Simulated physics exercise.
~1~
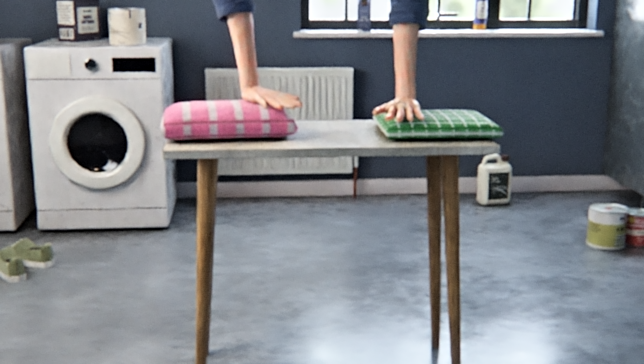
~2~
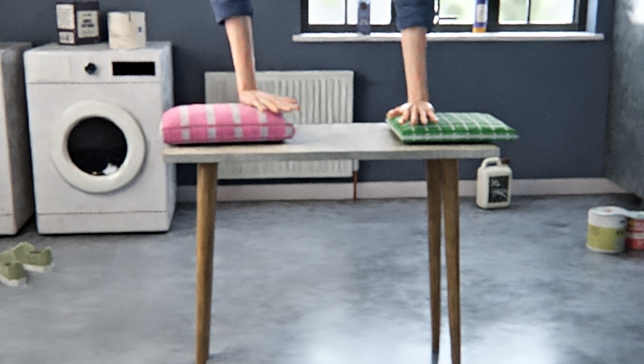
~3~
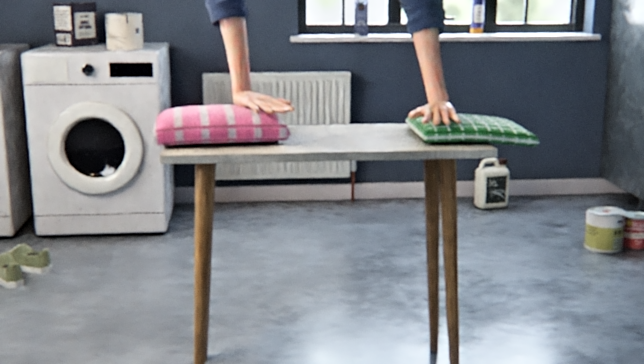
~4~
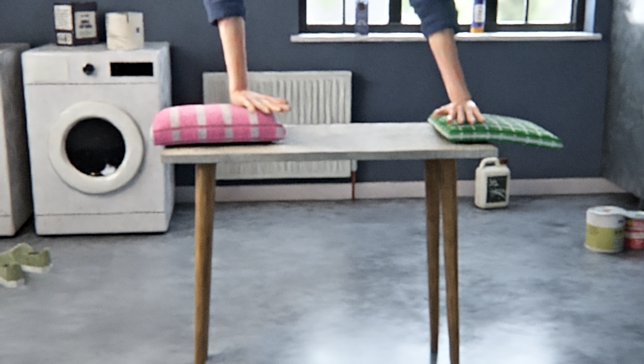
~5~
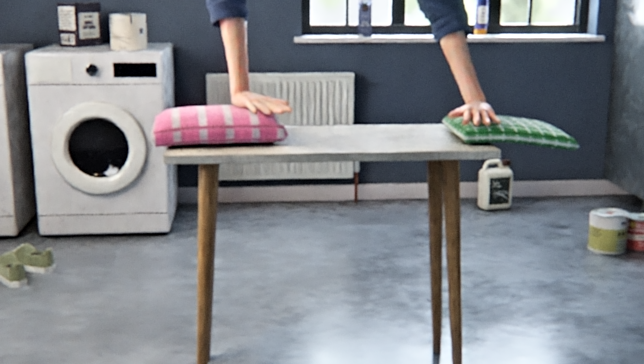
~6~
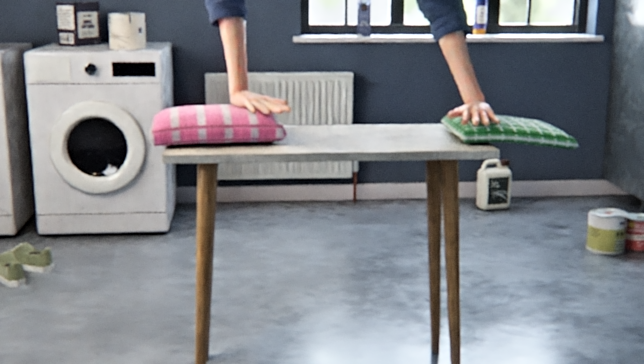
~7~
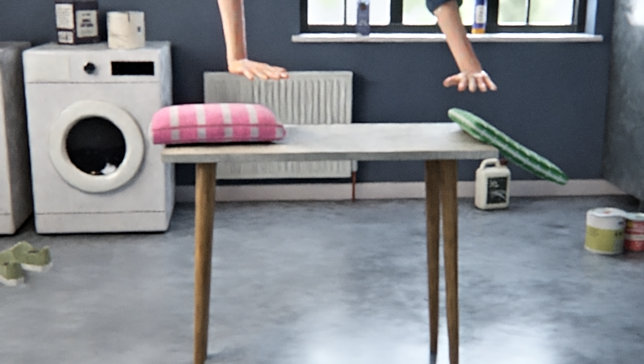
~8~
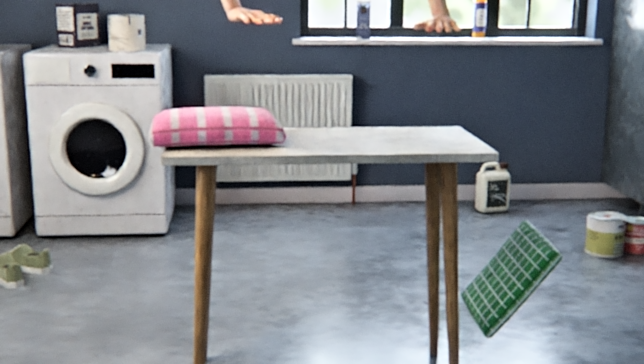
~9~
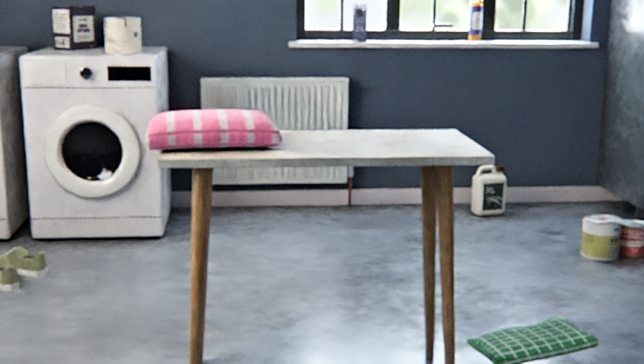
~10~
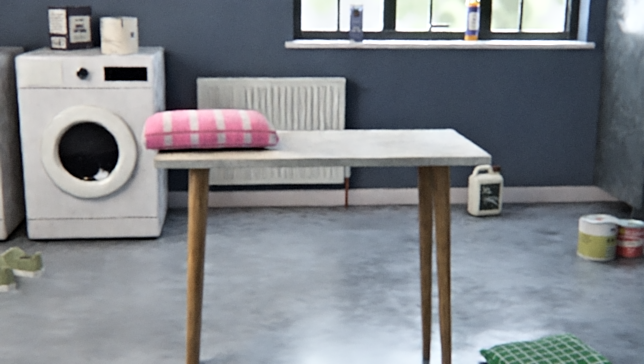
Two hands reach down from above onto a pink striped pillow at the left and a green checked seat pad at the right of a pale bench with wooden legs. The slightly swaying view faces a laundry room with a white washing machine, a radiator, a dark wall and a window. The right hand slides the green pad rightward until much of it overhangs the edge, while the pink pillow shifts only slightly left. Both hands lift away, and the pad tips and drops. It ends lying on the grey floor, with the pillow still on the bench.
